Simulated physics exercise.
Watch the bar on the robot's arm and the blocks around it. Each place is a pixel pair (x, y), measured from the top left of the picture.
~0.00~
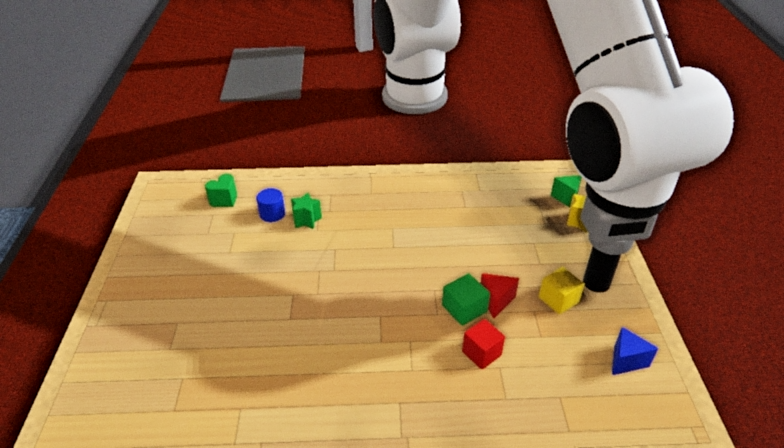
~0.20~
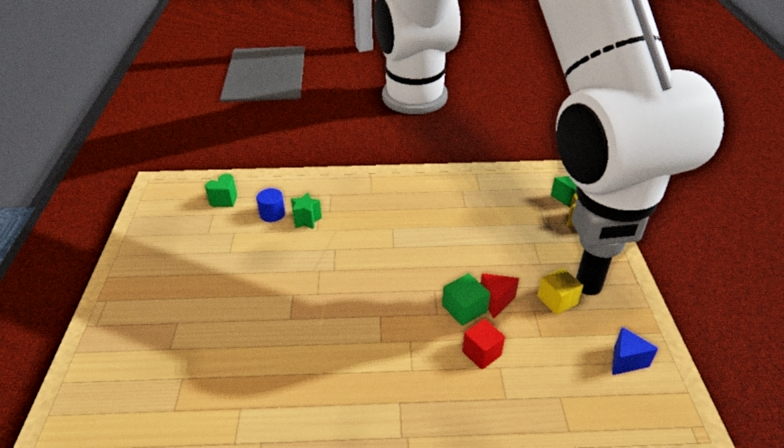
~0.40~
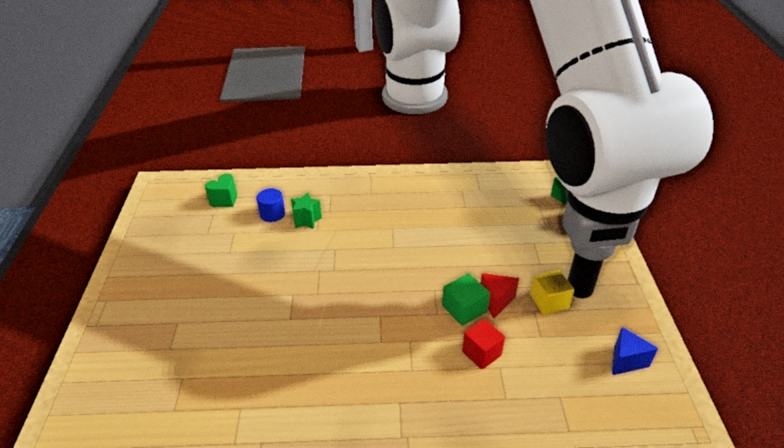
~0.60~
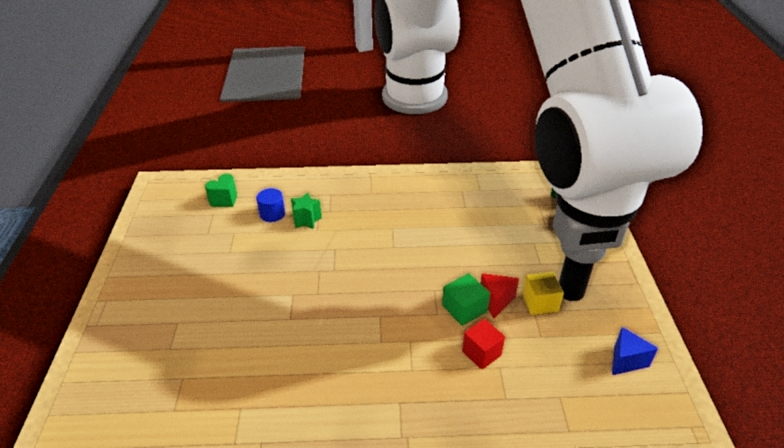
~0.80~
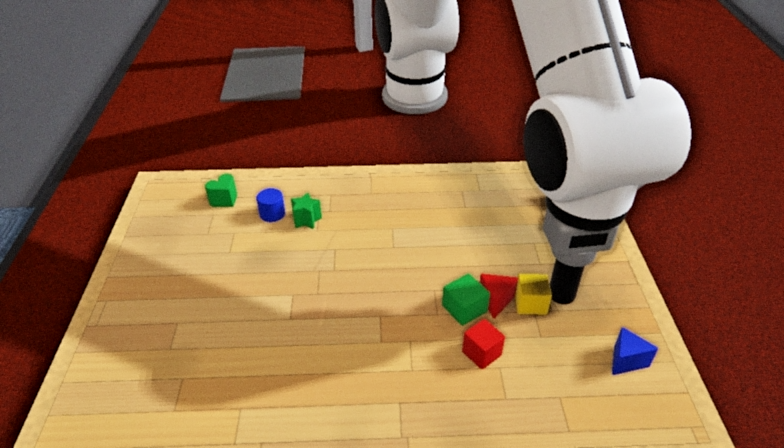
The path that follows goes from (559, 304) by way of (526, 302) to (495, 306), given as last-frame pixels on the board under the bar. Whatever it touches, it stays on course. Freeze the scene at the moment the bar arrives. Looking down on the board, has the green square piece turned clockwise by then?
My answer is no.
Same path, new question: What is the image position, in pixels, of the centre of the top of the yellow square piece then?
Around (473, 274).
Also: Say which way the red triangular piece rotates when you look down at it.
It goes anticlockwise.
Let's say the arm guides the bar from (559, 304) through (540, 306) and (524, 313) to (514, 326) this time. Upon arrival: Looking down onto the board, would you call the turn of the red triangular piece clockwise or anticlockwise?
From above, it turns counterclockwise.
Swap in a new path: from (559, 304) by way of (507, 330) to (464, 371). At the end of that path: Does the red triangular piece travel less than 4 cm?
Final answer: Yes.
What follows on the original path. Halfway along, bar at (527, 293); green square piece at (450, 291); red triangular piece at (472, 277), turned 20° anticlockwise; yellow square piece at (500, 277), turned 20° clockwise.
At the end, bar at (496, 297); green square piece at (435, 293), turned 20° anticlockwise; red square piece unmoved; red triangular piece at (442, 271), turned 40° anticlockwise; yellow square piece at (473, 274), turned 40° clockwise.
